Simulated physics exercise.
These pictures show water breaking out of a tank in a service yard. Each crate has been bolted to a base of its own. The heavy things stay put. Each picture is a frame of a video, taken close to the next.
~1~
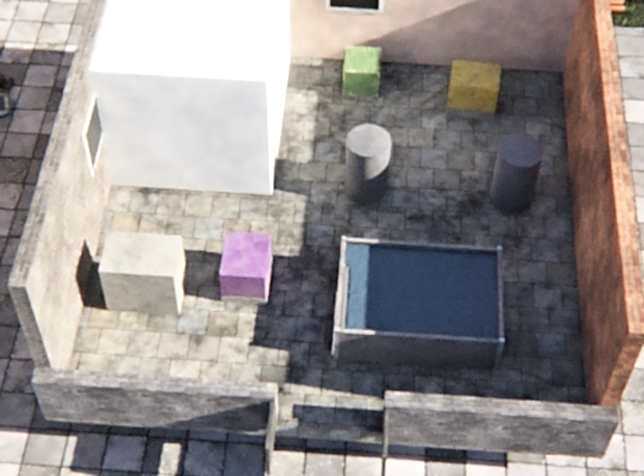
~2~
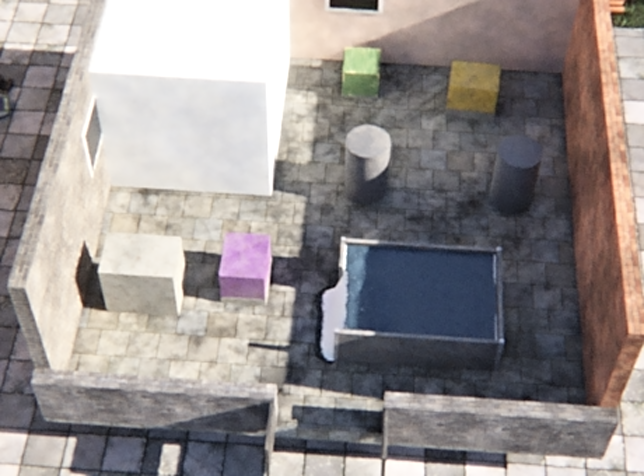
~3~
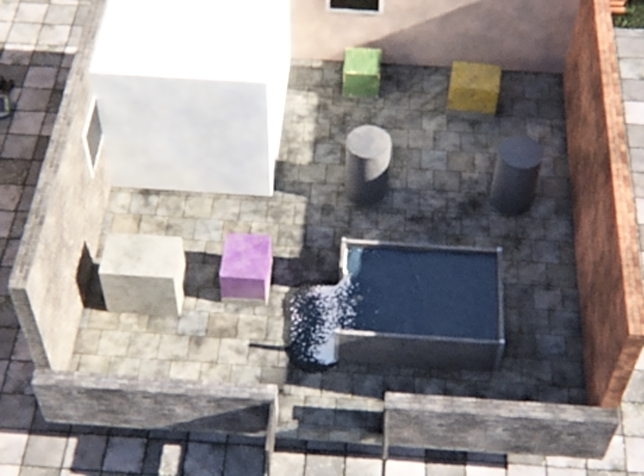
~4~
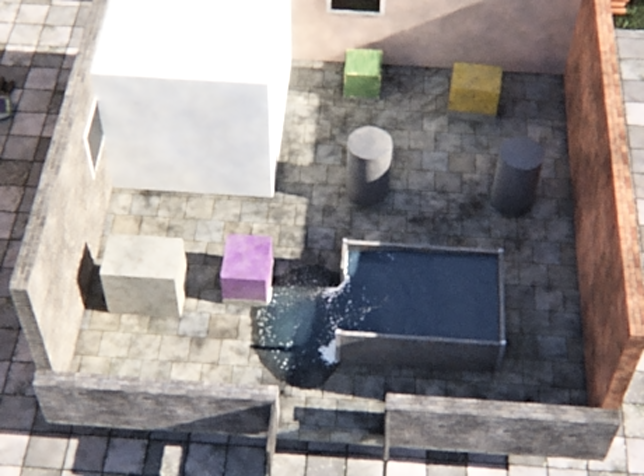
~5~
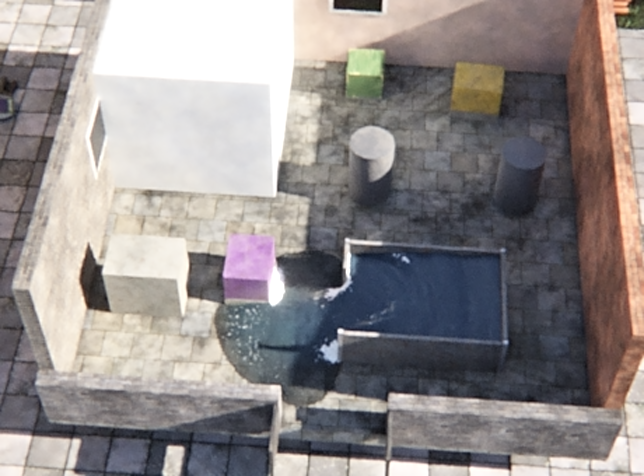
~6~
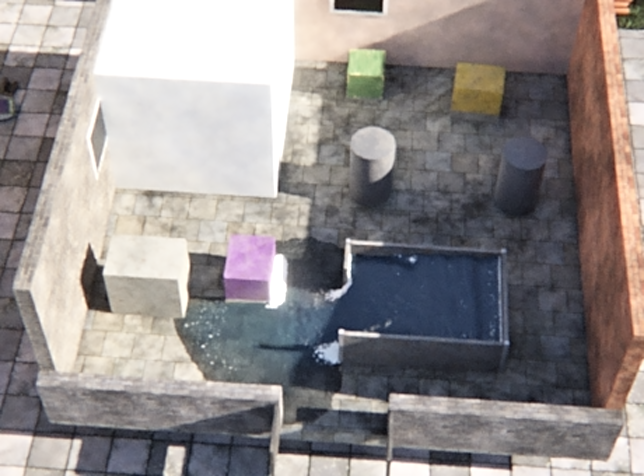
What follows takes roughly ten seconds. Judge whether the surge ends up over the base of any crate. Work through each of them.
Result: The yellow crate will not even get damp. The purple crate will be wet. The green crate will be wet.
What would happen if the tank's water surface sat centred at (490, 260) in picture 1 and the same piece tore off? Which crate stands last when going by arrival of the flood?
Answer: The one in yellow.
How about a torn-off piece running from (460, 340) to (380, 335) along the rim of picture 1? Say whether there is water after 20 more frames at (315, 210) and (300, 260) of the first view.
First spot unflooded, second spot unflooded.
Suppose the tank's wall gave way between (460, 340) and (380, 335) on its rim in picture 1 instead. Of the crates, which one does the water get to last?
My answer: The green one.
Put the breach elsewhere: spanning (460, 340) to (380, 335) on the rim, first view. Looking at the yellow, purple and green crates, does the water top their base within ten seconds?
My take: Yellow is untouched, purple is untouched and green gets flooded.
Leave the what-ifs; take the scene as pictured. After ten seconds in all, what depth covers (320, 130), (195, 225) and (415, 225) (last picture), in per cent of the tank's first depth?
First spot roughly 6 %, second 12 %, third 4 %.
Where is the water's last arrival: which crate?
Last of all: The yellow crate.
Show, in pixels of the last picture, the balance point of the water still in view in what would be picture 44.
Somewhere around (272, 288) in the last view.
A moment on, water covers 25 % of the floor; the yellow crate not reached, the purple crate water round its plinth, the green crate not reached.
Next, water covers 35 % of the floor; the yellow crate not reached, the purple crate water round its plinth, the green crate not reached.
Then, water covers 45 % of the floor; the yellow crate not reached, the purple crate water round its plinth, the green crate water round its plinth.
Later, water covers 60 % of the floor; the yellow crate water round its plinth, the purple crate water round its plinth, the green crate water round its plinth.
In the end, water covers 95 % of the floor; the yellow crate stayed above the water, the purple crate was topped, the green crate was topped.
